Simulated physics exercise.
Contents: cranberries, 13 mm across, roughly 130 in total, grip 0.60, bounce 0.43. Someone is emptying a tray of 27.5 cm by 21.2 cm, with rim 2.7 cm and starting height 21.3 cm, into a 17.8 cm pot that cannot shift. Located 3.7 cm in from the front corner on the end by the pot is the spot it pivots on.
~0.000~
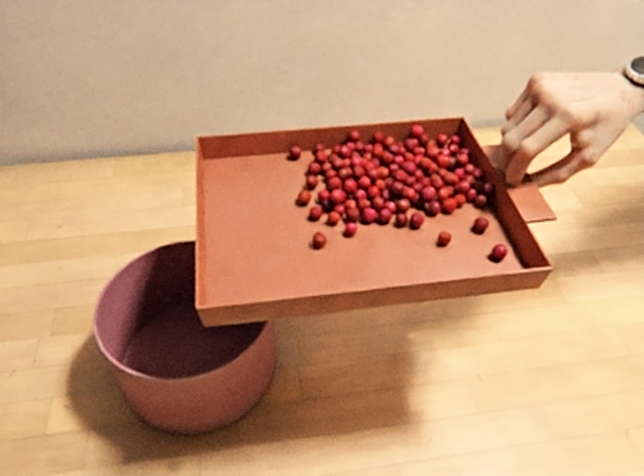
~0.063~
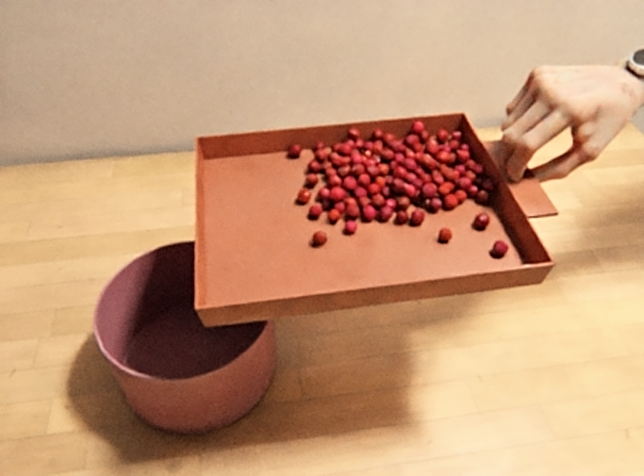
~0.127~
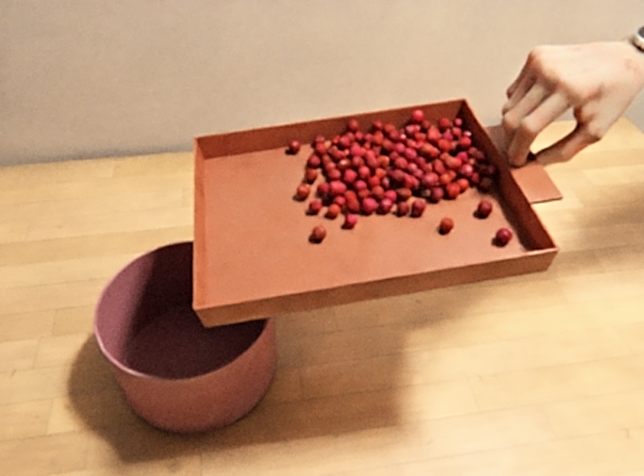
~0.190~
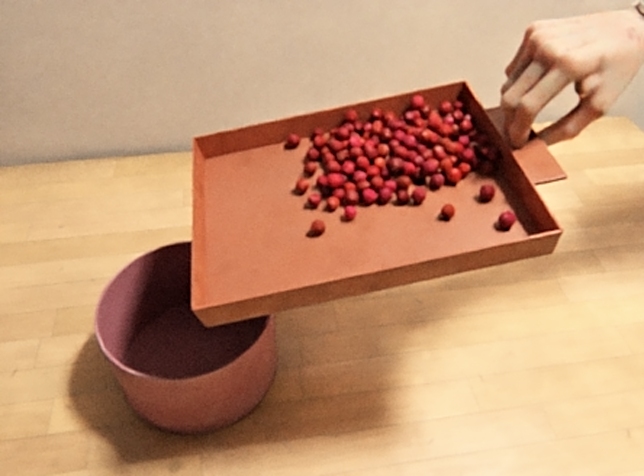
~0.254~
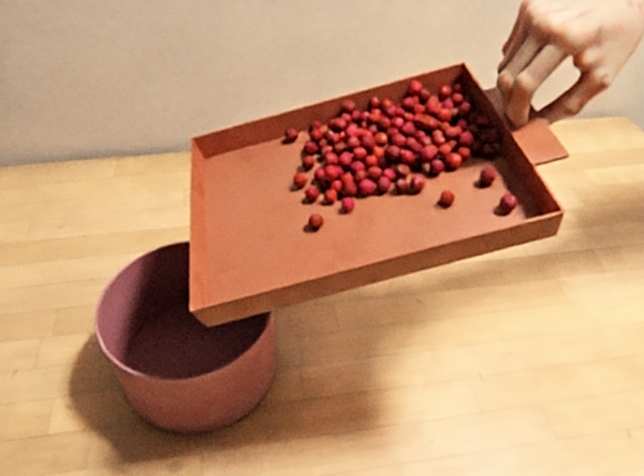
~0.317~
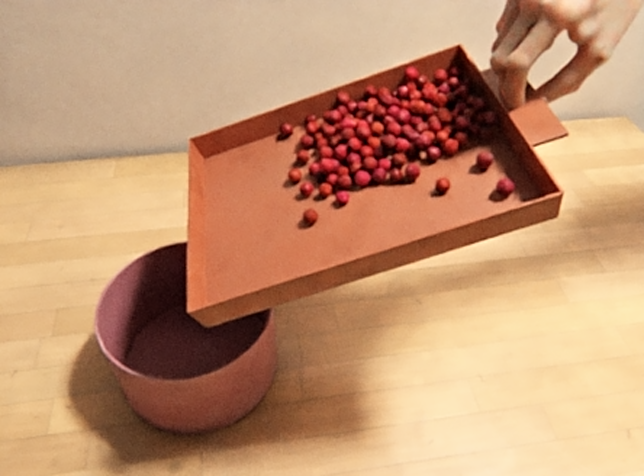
A hand raises the right end of an orange tray of red balls beside a pot.
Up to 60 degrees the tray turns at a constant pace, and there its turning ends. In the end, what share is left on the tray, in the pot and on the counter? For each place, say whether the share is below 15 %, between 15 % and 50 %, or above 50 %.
In the end left on the tray: The main batch. Pot: A small batch. Counter: A small batch.
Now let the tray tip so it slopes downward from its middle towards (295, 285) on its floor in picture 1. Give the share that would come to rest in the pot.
I'd estimate about 0 %.
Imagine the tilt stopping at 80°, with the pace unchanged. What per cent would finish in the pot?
Around 10 per cent, then.
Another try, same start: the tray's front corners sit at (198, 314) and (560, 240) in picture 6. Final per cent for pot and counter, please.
Per cent by place - pot 0, counter 5.
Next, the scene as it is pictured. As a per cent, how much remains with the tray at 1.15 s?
It works out to near 90 per cent of the load.
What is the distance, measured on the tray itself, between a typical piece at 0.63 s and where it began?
By then it sits near 8 cm from where it began.
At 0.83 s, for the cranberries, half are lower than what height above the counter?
About 26 cm.
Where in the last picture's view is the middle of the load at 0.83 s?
Load centre est.: (216, 176) px.
After 0.63 s, tilt 39 degrees; the tray holds 100 %, the pot 0 %.
After 0.83 s, tilt 52 degrees; the tray holds 100 %, the pot 0 %.
After 1.15 s, tilt 60 degrees; the tray holds 90 %, the pot 5 %.
At rest (1.8 s), tray 90 %, pot 5 %, counter 5 %.
